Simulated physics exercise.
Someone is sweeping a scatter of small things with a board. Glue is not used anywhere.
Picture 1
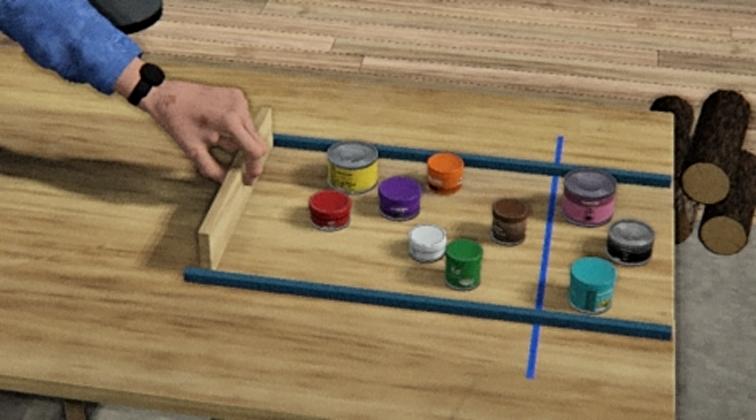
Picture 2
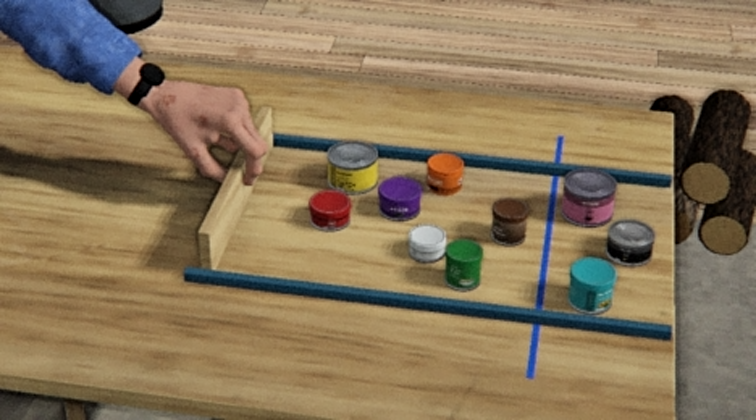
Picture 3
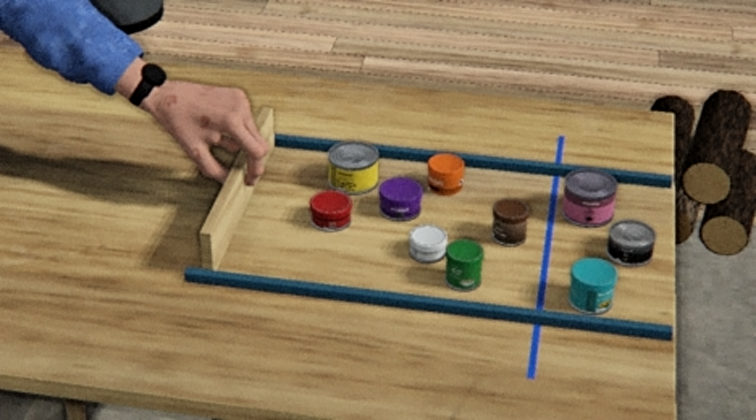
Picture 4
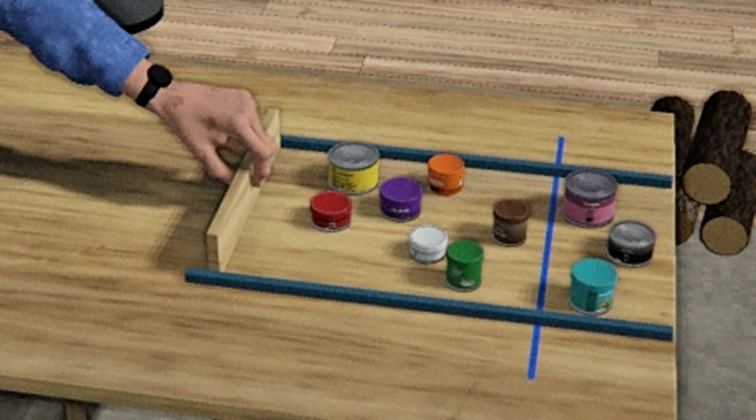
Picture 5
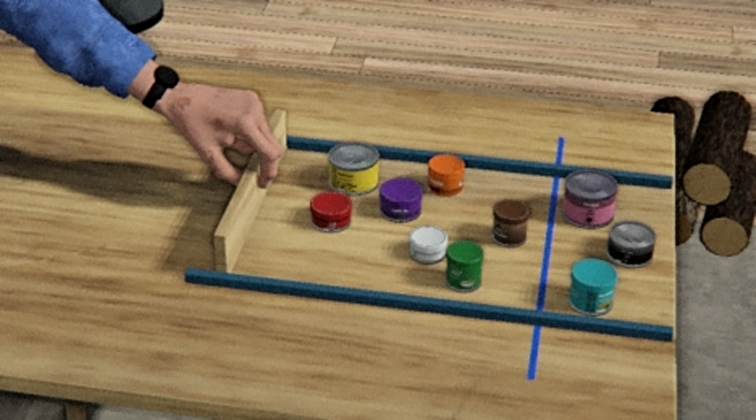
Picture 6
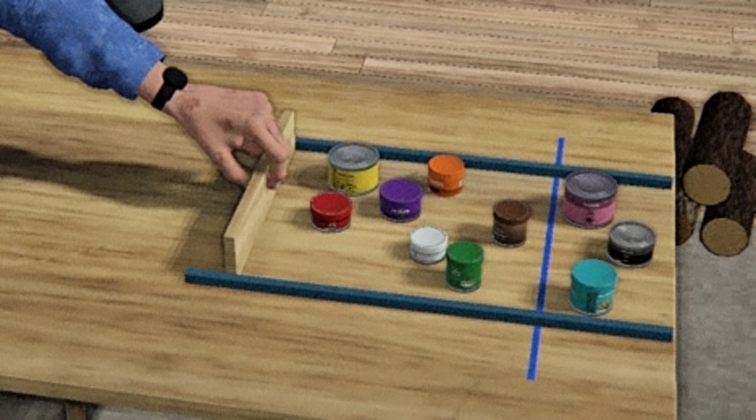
The clip opens on a wooden table where a hand holds an upright board at the left of scattered small, colourful pots and tins, between two dark rails. The hand then slides the board slightly to the right, toward the red and yellow containers, while the containers stay practically still.
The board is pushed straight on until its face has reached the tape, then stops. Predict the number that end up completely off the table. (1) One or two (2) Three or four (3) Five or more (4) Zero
4.
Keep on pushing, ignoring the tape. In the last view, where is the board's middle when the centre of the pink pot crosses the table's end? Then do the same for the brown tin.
The middle is at (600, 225) when it's the pink pot, and at (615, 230) when it's the brown tin.
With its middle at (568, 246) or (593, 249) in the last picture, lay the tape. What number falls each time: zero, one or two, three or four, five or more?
Going place by place, the count is not one; one to two.
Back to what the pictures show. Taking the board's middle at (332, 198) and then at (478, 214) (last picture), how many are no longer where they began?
The number moved is 2 and then 7.
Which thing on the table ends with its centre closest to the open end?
Black pot.
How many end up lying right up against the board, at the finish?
That number would be 5.
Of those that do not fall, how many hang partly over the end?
That would be 0.
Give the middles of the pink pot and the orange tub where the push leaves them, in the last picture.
In the last picture the first middle sits at (627, 207) and the other at (616, 182).
Soon after, none off yet; black pot at rest near (631, 244); turquoise tin at rest near (592, 288); pink pot at rest near (589, 200).
At rest, the number that fall off is zero.
